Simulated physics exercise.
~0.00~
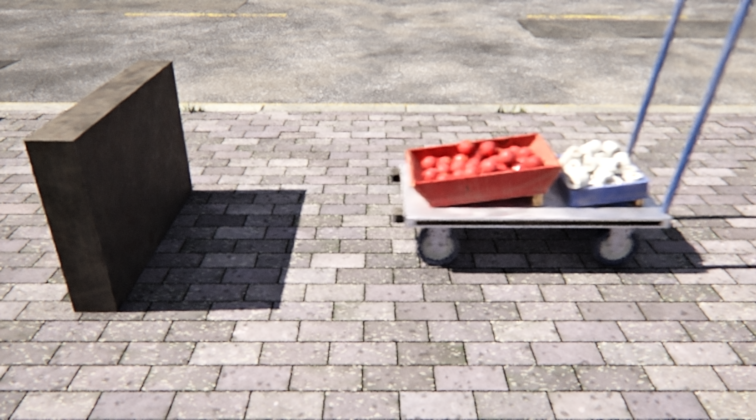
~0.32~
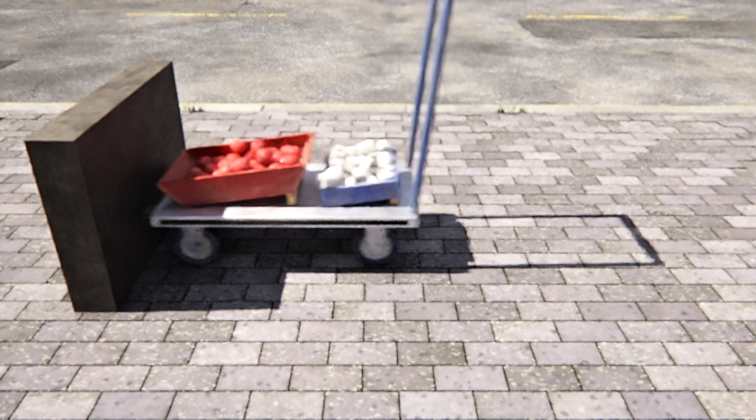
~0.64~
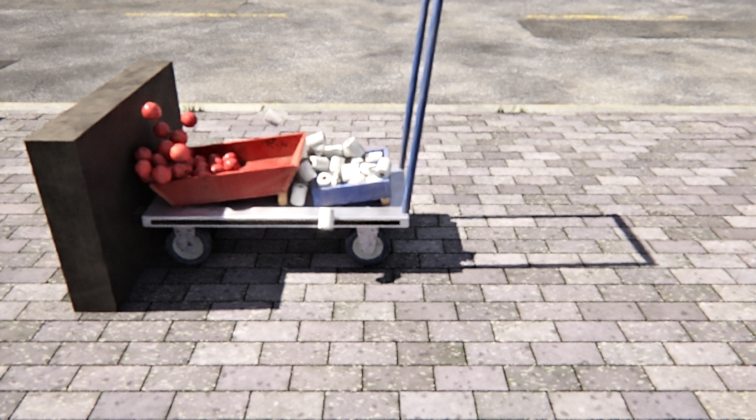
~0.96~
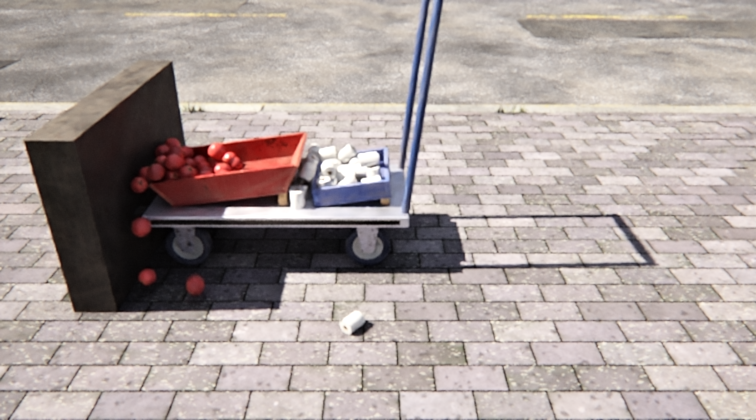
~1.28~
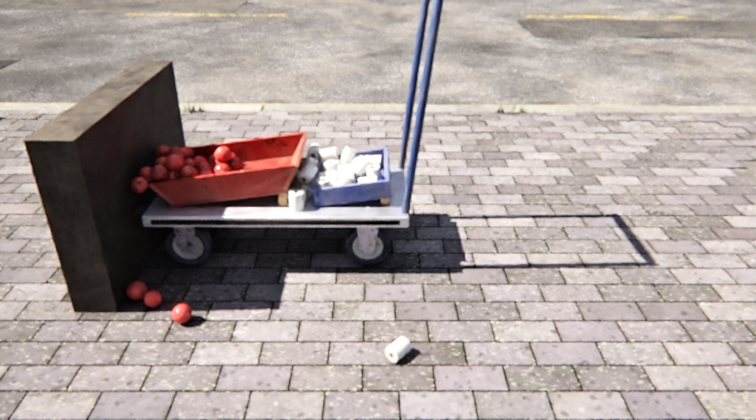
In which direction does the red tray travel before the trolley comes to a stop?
The red tray moves to the left, carried along on the trolley towards the dark wall.
